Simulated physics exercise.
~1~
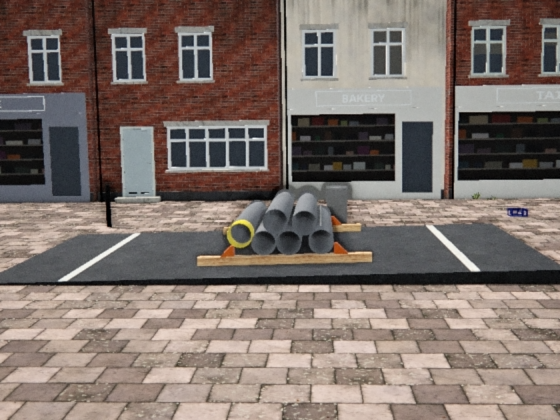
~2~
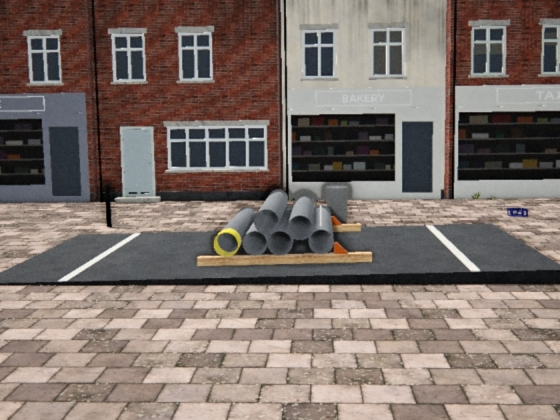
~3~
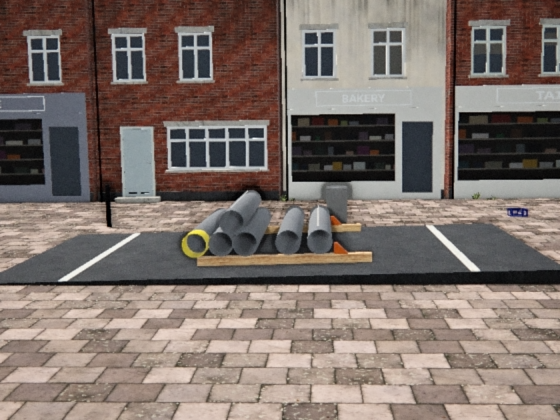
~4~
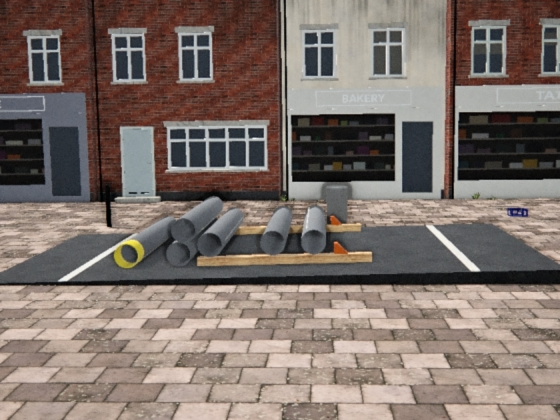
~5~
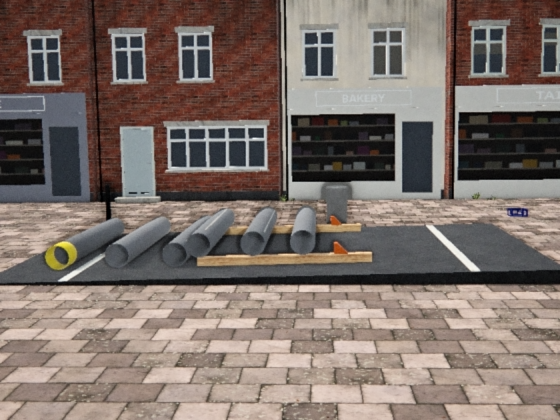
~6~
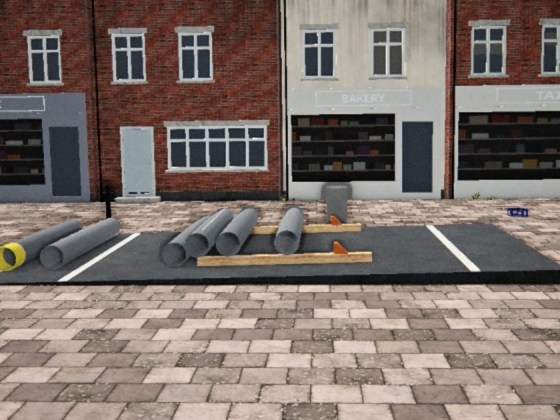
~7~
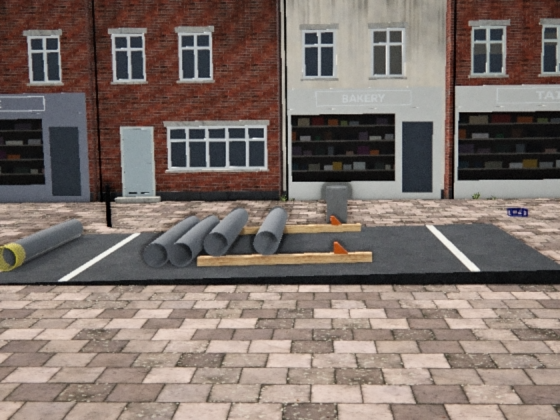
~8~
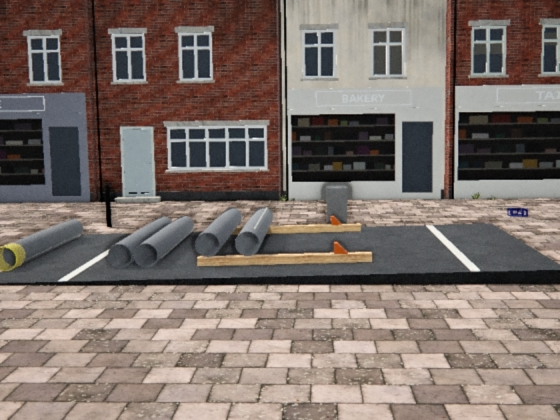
A small stack of grey pipes, the lower left one ringed in yellow, sits end-on across wooden bearers on a dark pad between two white lines, viewed from the front across paving, with brick and pale shopfronts behind. The left orange chock is gone and the stack slumps, the upper pipes dropping as the yellow one rolls left. It leaves the bearers and crosses the left line, with the others spreading out behind it. A second pipe follows it over. The yellow pipe stops at the far left beside that grey one, while four others rest short of the line.
